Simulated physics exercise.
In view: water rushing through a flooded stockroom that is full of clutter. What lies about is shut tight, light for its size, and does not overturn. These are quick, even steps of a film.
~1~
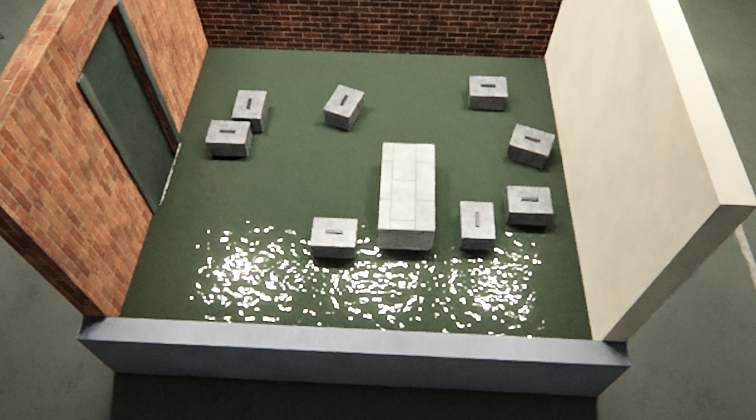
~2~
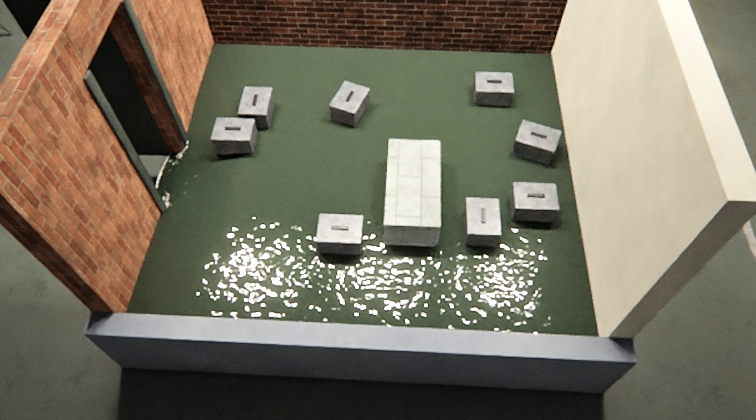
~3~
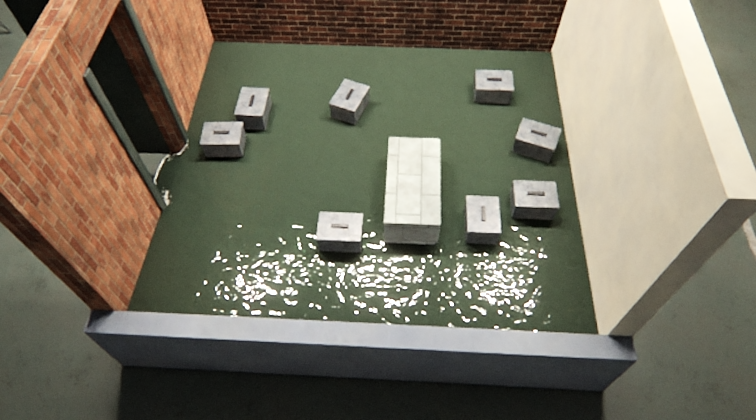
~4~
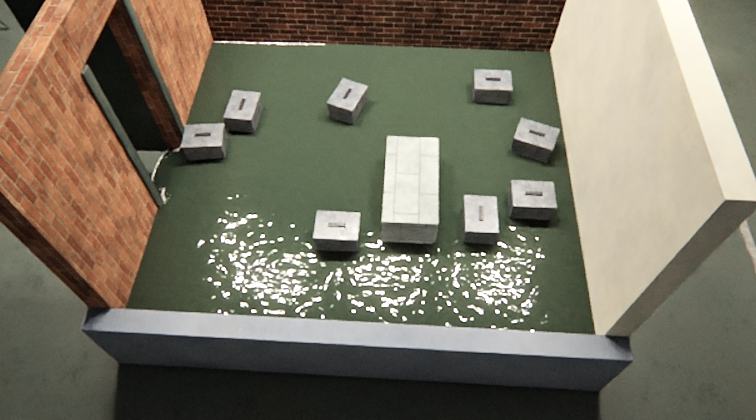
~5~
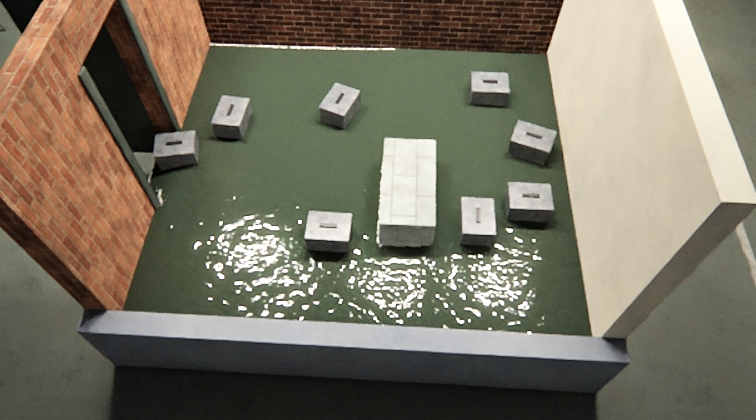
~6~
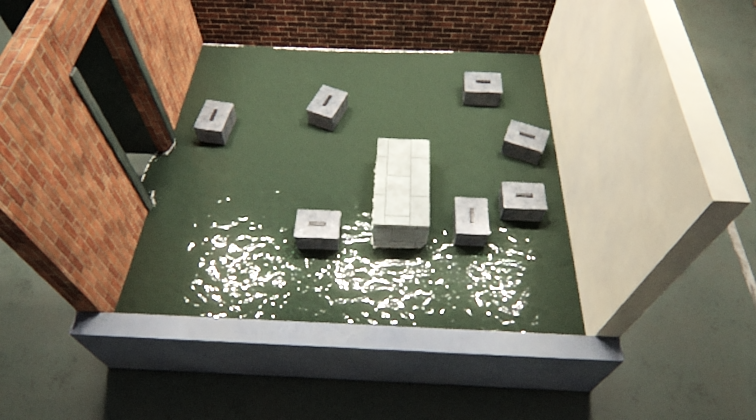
Gray boxes floating in a flooded brick-walled room as the side door opens, the nearest one drifting left and out through the doorway.
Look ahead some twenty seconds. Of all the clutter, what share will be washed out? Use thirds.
It is between one and two thirds.
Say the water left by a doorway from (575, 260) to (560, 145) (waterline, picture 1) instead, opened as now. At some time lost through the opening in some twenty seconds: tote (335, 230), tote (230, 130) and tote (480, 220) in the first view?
One after the other: Gone, left behind, washed out.
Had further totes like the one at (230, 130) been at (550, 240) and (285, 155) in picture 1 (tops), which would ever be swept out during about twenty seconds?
One after the other: Stays, yes.
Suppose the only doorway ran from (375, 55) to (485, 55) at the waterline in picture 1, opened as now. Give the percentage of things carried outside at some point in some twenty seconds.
I make it 100 per cent.
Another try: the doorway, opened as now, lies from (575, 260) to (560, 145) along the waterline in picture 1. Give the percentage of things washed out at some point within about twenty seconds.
Some 80 per cent.
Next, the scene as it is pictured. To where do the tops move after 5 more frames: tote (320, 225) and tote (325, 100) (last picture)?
At about (286, 212) and (290, 110).
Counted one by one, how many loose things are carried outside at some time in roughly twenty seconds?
The number is 4.
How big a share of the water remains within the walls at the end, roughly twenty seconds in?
Roughly 46 per cent.
A moment on, 2 of 8 are out; 6 afloat.
Next, 2 of 8 are out; 6 afloat.
Later, 4 of 8 are out; 4 afloat.
In the end, 4 of 8 are out; 4 afloat.
